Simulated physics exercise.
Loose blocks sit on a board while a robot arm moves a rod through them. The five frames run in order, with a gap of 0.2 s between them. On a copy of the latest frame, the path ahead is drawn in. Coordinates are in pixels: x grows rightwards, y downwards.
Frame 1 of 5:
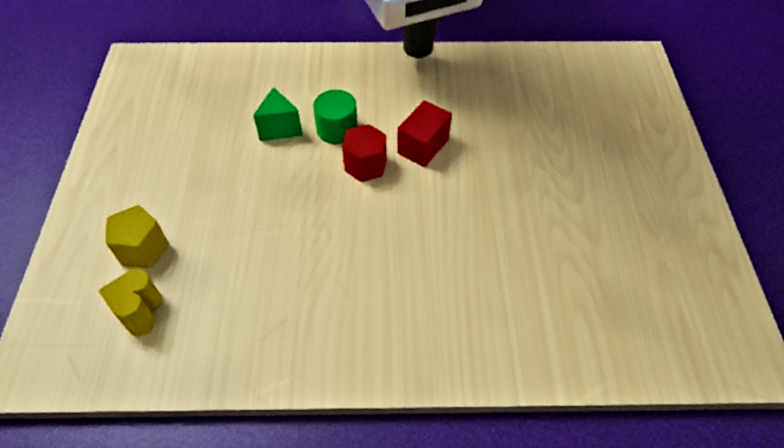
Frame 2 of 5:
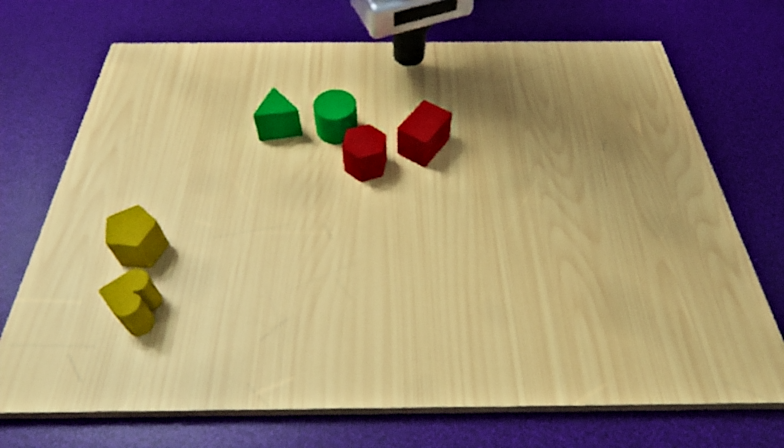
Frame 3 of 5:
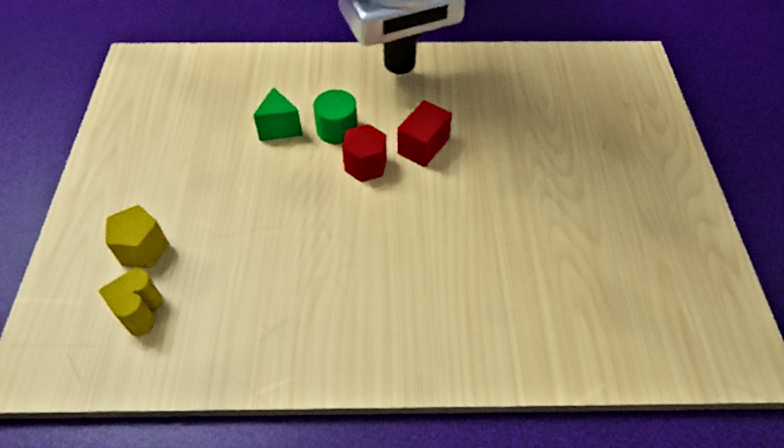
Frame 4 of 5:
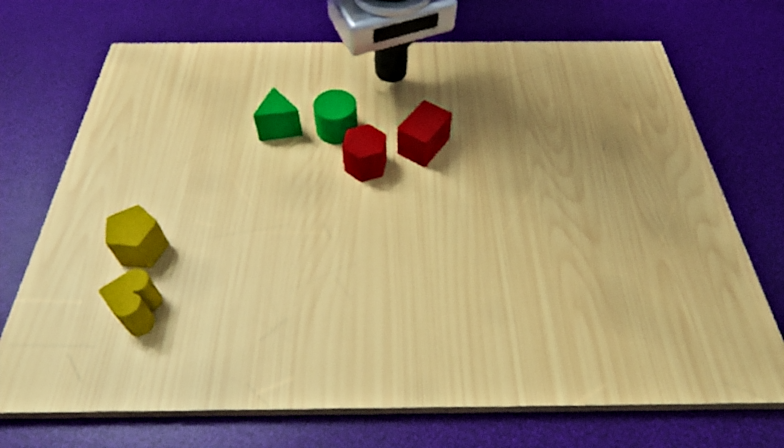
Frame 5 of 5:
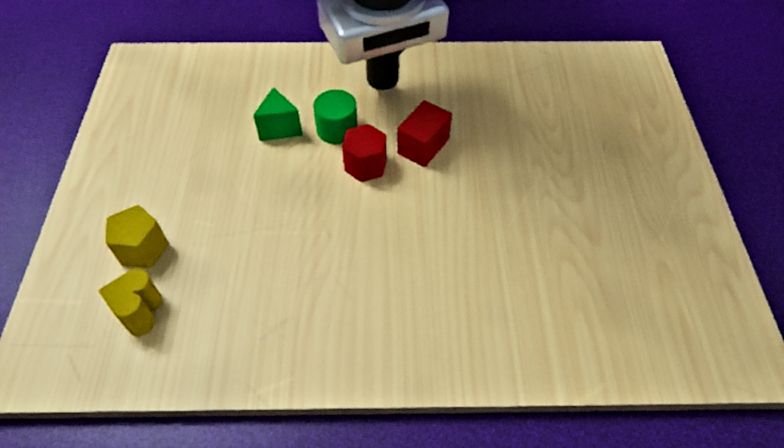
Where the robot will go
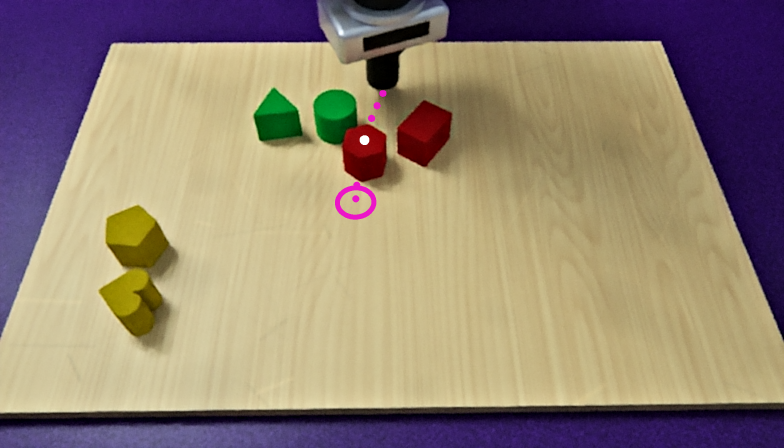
At first, a robot arm holds a dark rod at the top edge of a wooden board, above two green blocks and two red ones, with two yellow blocks at lower left. The arm then moves the rod slightly down and left, toward the gap between the green cylinder and the red oblong block, while every block stays still.
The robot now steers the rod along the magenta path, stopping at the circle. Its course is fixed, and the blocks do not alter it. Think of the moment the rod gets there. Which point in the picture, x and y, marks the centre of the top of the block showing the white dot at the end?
In the picture, that point is around (365, 211).
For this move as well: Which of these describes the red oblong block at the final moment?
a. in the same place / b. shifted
The answer is a.
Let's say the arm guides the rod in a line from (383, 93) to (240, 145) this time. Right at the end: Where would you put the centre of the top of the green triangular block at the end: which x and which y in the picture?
The green triangular block ends near (201, 129).
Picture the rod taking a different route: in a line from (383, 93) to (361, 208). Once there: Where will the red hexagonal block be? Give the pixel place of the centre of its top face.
The centre of its top will be at (336, 215).
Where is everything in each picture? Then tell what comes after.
In the first frame, lower end of the rod at (418, 49), tops of blocks, green cylinder at (335, 104), red hexagonal block at (365, 140), red oblong block at (425, 120).
In the second frame, rod at (409, 57), blocks as before.
In the third frame, rod at (400, 65), blocks as before.
In the fourth frame, rod at (391, 72), blocks as before.
In the fifth frame, rod at (383, 80), green cylinder at (335, 104), red hexagonal block at (365, 140), red oblong block at (425, 120).
The drawn path runs from (383, 93) over (369, 126) and (360, 162) to (356, 202); the dot is on the red hexagonal block.
What follows on the original path. One third of the way, rod at (368, 113); green cylinder at (329, 107).
Two thirds of the way, rod at (359, 149); green cylinder at (323, 113); red hexagonal block at (364, 167).
At the end, rod at (355, 190); green cylinder at (323, 113); red hexagonal block at (365, 211); red oblong block not moved.
